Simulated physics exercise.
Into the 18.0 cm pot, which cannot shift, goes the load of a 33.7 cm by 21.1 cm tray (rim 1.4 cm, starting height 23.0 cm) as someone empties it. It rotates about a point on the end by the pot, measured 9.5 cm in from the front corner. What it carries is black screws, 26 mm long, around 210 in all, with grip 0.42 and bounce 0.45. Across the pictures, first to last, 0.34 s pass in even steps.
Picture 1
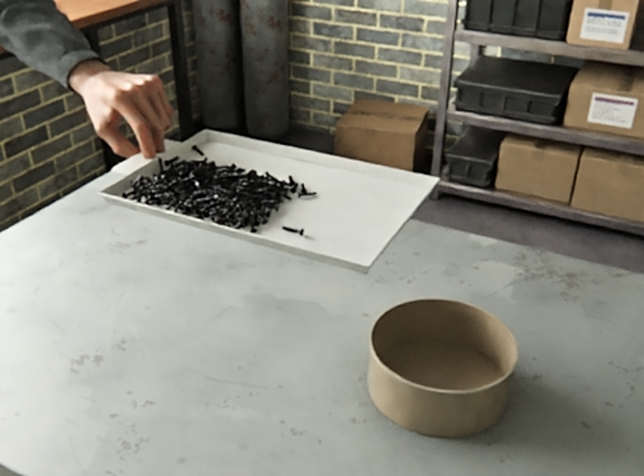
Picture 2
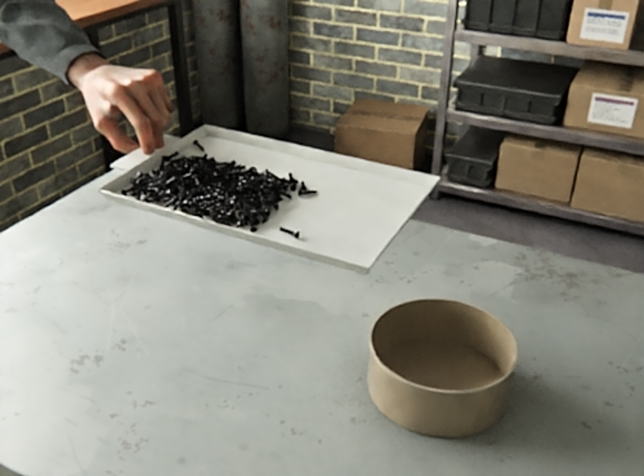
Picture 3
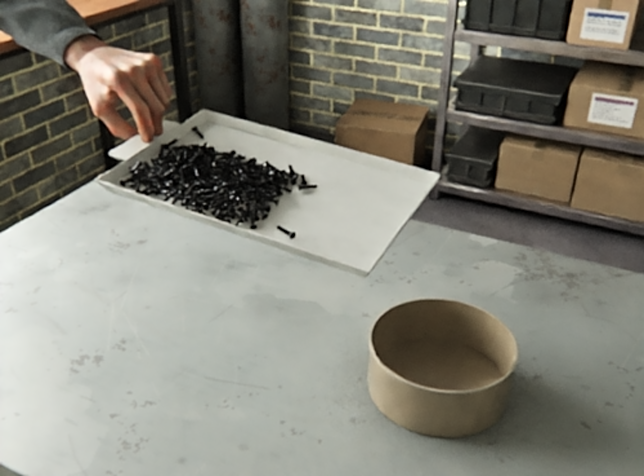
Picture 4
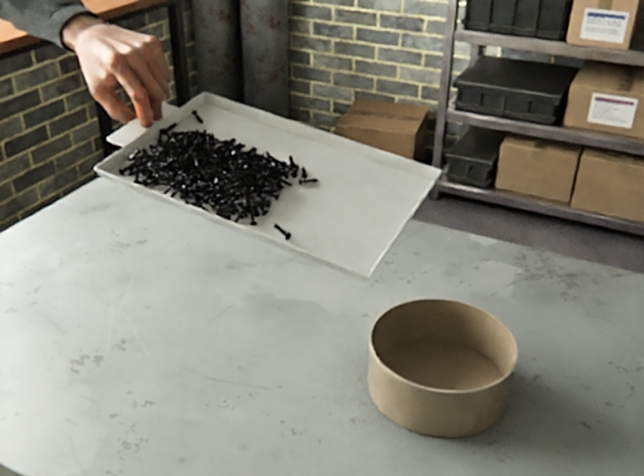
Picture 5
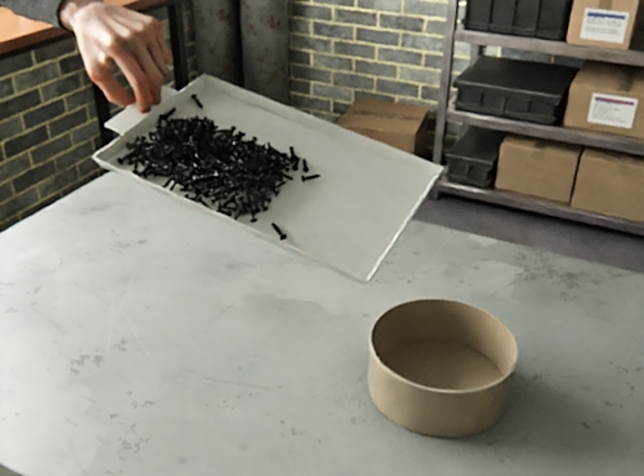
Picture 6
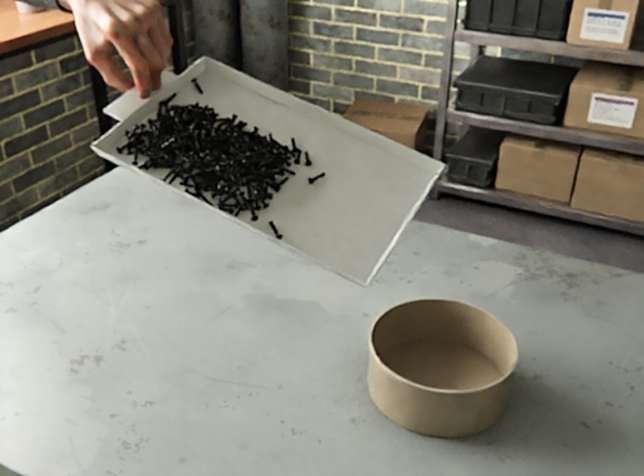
At the start, a hand holds the left end of a pale tray bearing a heap of black screws, nearly level above a grey table with an empty tan pot at right. The hand then steadily raises that end, tilting the tray down toward the right while the screws stay mostly heaped near the left.
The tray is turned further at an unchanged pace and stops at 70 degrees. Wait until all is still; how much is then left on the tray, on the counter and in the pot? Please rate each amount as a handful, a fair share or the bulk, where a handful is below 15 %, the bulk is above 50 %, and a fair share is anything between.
Tray: A handful; counter: The bulk; pot: A handful.
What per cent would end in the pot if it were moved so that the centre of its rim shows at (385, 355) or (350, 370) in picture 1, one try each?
Roughly 30 per cent, then 65 per cent.
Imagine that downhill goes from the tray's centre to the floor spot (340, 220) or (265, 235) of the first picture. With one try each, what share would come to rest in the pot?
The share comes to roughly 30 in a hundred, then roughly 0 in a hundred.
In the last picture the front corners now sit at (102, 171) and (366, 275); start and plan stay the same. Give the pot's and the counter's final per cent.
Final per cent - pot 0, counter 100.
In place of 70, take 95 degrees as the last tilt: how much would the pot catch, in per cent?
In that case some 0 per cent.
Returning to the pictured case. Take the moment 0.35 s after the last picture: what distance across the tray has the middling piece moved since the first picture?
Displacement on the tray: Roughly 7 cm.
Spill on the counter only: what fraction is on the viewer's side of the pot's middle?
About 100 per cent.
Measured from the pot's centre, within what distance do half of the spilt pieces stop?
Some 18 cm, give or take.
Then, 0.35 s after the last picture, tilt 44 degrees; the tray holds 100 %, the pot 0 %.
Then, 0.60 s after the last picture, tilt 60 degrees; the tray holds 50 %, the pot 0 %.
Then, 0.94 s after the last picture, tilt 70 degrees; the tray holds 0 %, the pot 5 %.
In the end, tray 0 %, counter 95 %, pot 5 %.
